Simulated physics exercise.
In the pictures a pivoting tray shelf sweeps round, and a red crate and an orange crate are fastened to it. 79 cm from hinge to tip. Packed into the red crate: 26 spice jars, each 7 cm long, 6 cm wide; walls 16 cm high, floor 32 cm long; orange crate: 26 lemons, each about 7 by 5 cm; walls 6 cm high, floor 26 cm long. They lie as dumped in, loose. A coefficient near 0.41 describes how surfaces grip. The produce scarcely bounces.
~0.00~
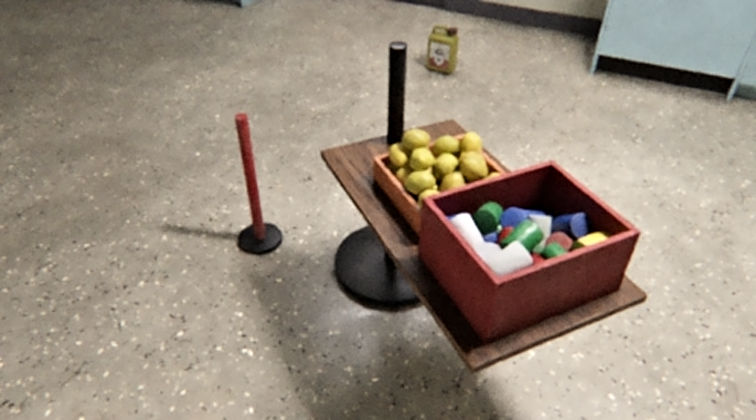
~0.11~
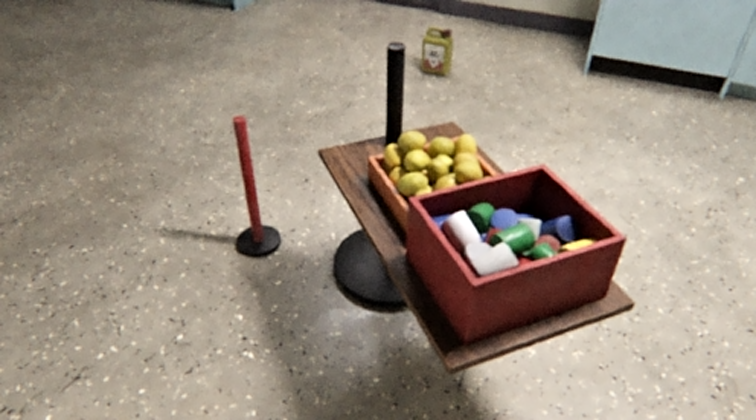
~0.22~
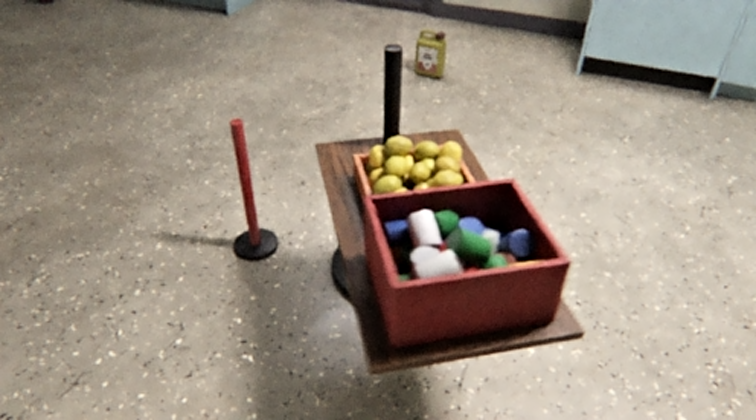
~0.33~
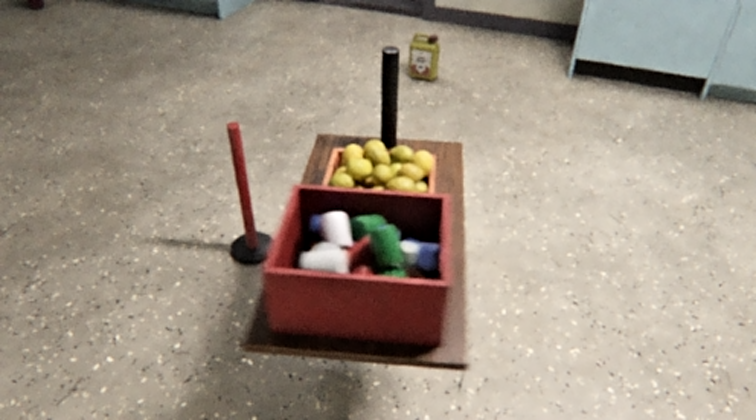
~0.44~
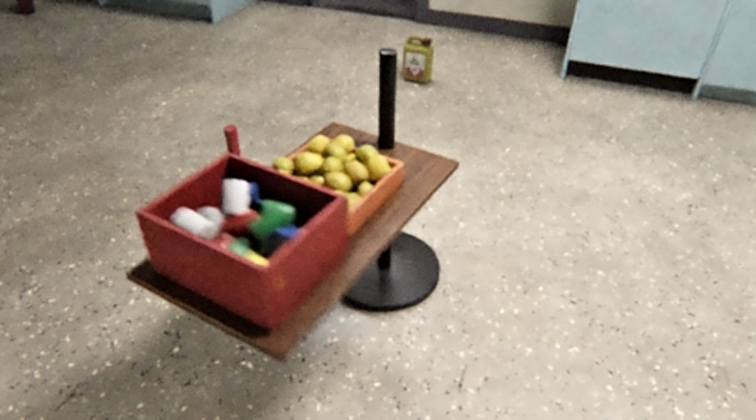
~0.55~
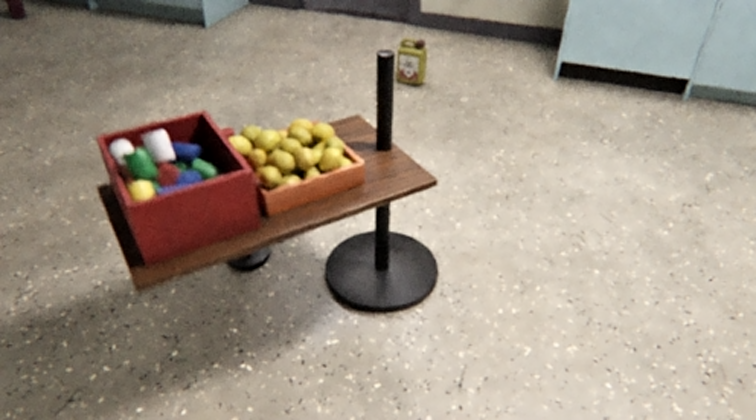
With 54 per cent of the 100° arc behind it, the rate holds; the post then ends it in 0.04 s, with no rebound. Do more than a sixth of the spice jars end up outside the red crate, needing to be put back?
No, under a sixth do.
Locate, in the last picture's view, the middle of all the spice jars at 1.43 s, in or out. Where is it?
Their middle is at about (173, 164).
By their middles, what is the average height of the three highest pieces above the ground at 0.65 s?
Around 72 centimetres.
After 0.57 s, the shelf hits the red post.
After 0.65 s, the red crate is down by 1 of 26 and the orange crate is down by 1 of 26.
After 0.77 s, the red crate is down by 2 of 26 and the orange crate is down by 4 of 26.
After 0.99 s, the red crate is down by 2 of 26 and the orange crate is down by 7 of 26.
Final count (at 1.43 s), the red crate is down by 2 of 26 and the orange crate is down by 7 of 26. Asked share, 2 of 26, 8 per cent.
